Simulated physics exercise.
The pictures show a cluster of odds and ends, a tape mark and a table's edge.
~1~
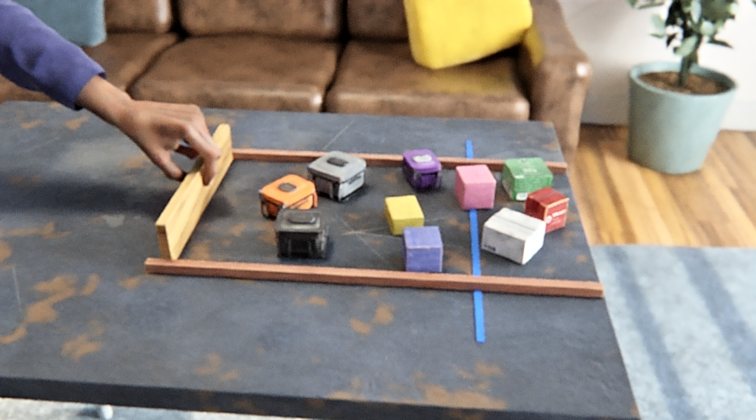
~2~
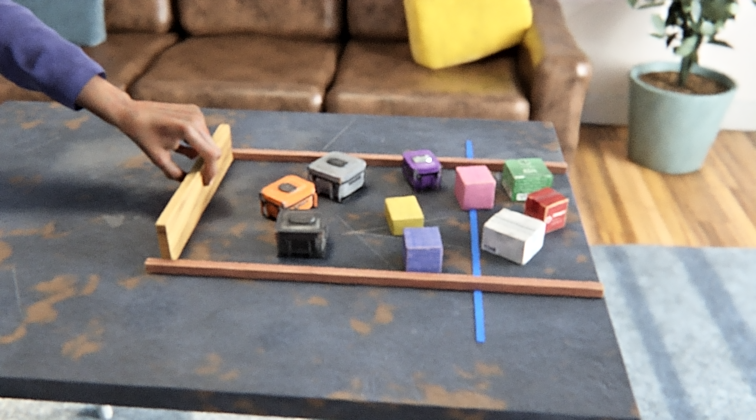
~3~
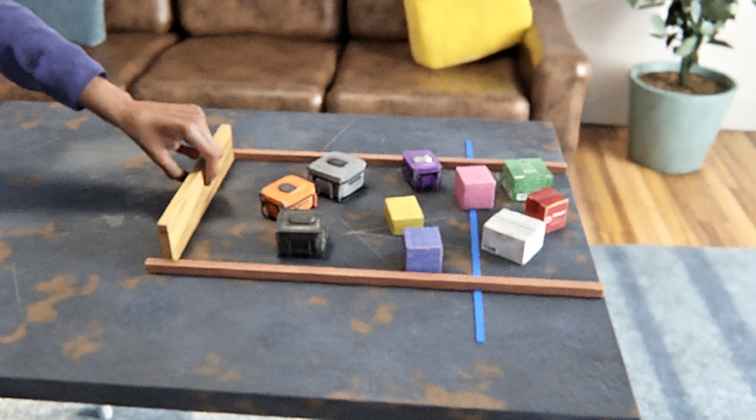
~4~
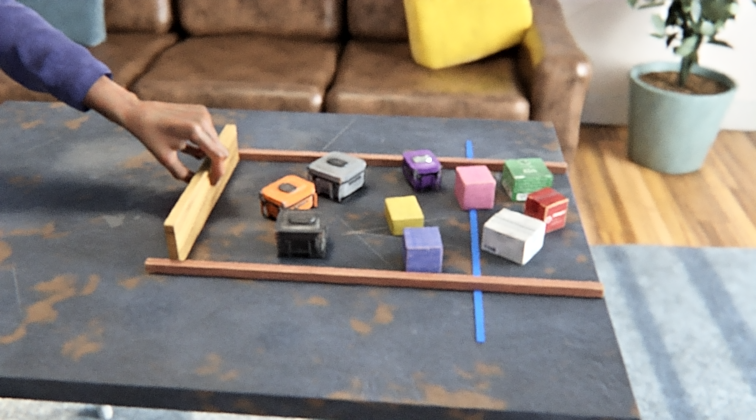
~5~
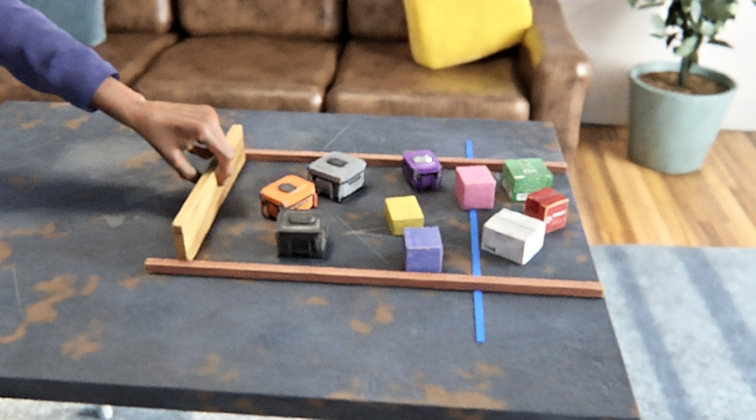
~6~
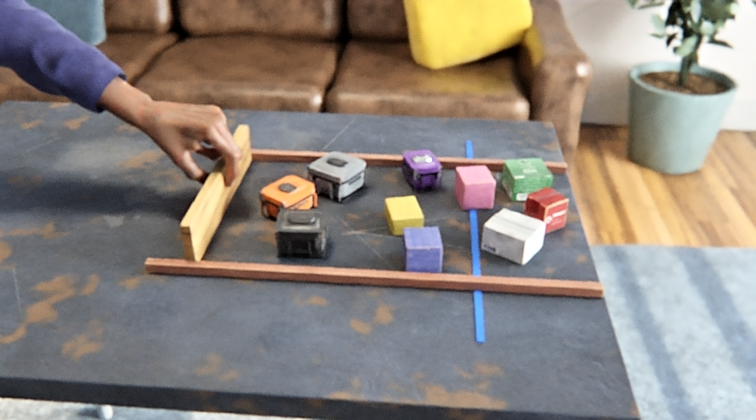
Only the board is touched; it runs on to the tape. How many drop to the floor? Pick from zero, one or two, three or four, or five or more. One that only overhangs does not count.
Outcome: The number that fall off is zero.
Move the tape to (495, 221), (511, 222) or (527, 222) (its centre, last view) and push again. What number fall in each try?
Try by try, 1, 3 and 6.
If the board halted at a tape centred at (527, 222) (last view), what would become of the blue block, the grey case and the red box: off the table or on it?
The blue block tumbles off; the grey case is kept; the red box comes down.
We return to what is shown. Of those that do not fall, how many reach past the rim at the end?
It comes to 1.
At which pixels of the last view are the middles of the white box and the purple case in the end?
The white box stops around (559, 240); the purple case around (528, 172).
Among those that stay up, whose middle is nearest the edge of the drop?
The green box ends nearest.
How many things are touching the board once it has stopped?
That makes 3.
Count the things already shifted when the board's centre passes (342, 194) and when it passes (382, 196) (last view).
The counts are 3 and 6.
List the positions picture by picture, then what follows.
Red box (545, 210); green box (527, 179); white box (513, 235); board (199, 187); tape (474, 220), in the first frame.
Green box (527, 179); purple case (421, 170), in the second frame.
White box (513, 236); board (201, 187), in the third frame.
Red box (545, 210); blue block (422, 250), in the fourth frame.
Green box (527, 179); yellow block (404, 215), in the fifth frame.
Red box (545, 210); green box (527, 179); white box (513, 236); board (221, 188); tape (474, 220), in the sixth frame.
A little later, none off yet; red box at rest near (545, 210); green box at rest near (527, 179); white box at rest near (513, 236).
When it is over, the number that fall off is zero.
